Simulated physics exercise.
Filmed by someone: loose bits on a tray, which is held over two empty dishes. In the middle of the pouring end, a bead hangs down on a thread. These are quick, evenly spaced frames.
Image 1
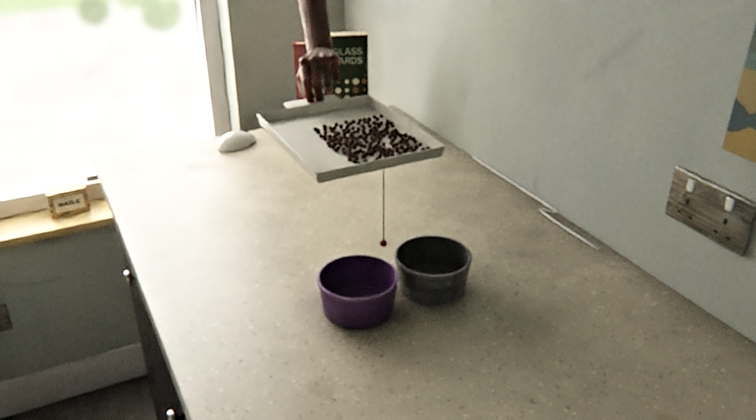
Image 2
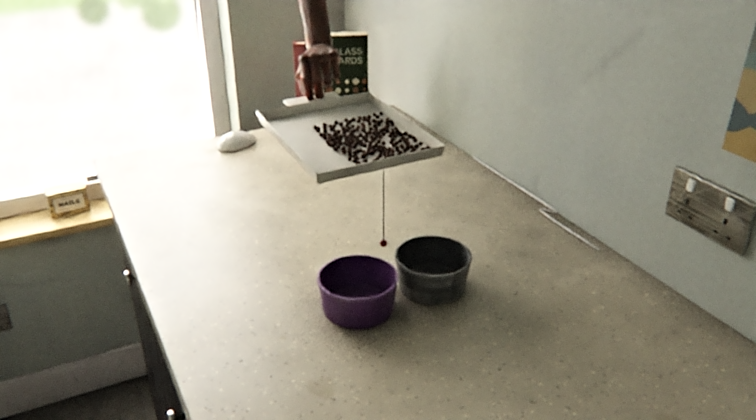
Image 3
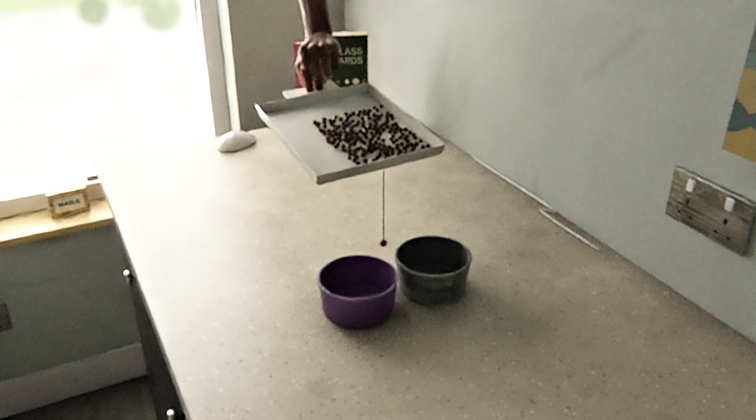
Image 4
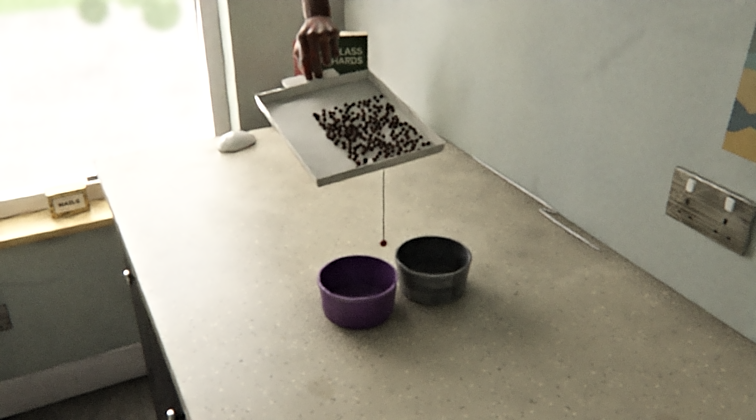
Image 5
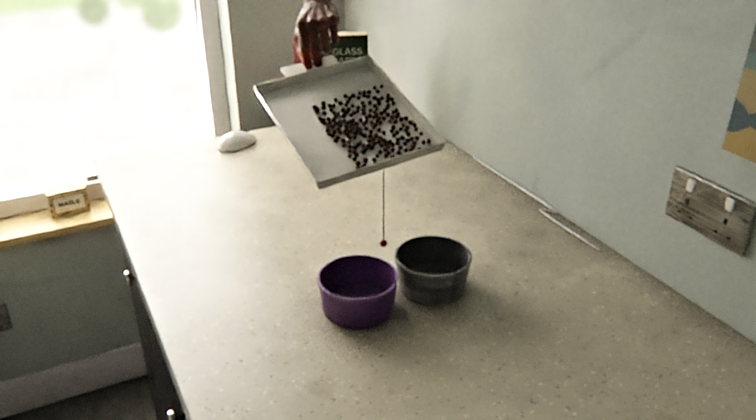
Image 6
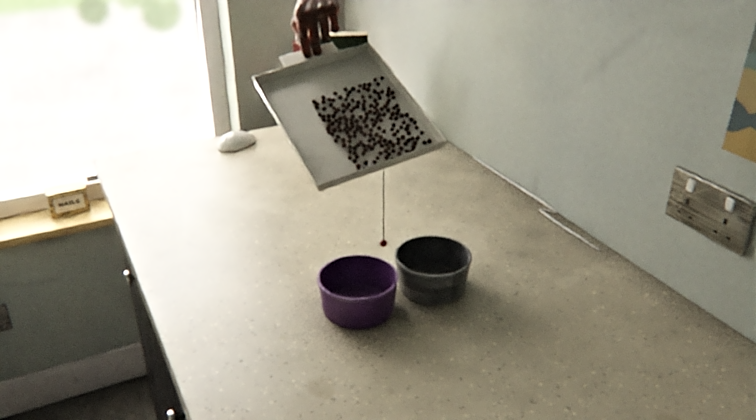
A hand raises the back of a tray of dark berries above two empty bowls.
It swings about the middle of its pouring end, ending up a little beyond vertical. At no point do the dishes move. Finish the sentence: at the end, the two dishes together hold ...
... more than half of the load.
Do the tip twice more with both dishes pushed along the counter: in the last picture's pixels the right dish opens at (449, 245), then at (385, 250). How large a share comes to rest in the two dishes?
Close to 40 in a hundred first, close to 70 in a hundred second.
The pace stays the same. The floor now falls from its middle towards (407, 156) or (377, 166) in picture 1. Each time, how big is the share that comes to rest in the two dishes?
Well, 70 percent for one and then 90 percent for the other.
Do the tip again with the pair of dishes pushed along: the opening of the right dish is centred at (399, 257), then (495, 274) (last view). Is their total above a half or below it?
The bulk of it and then Short of half.
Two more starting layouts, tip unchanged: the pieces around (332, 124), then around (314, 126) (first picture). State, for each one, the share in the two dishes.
It's 60 percent the first time and 60 percent the second.
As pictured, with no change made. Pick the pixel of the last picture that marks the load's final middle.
Centre at rest, last view: Approx. (347, 305).
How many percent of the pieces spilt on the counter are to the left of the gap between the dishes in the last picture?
90 in a hundred, roughly.
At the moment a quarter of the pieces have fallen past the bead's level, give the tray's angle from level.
I'd say close to 105 degrees.
Just after the last frame, tray tipped steeply; almost all on the tray; just a few in the left dish; about a tenth in the air.
A moment on, tray tipped past a quarter turn; roughly a third on the tray; roughly a quarter in the left dish; about a tenth outside both; roughly a third in the air.
Further on, tray tipped past a quarter turn; roughly two thirds in the left dish; roughly a quarter outside both.
When it is over, tray tipped past a quarter turn; roughly two thirds in the left dish; not one in the right dish; roughly a quarter outside both.
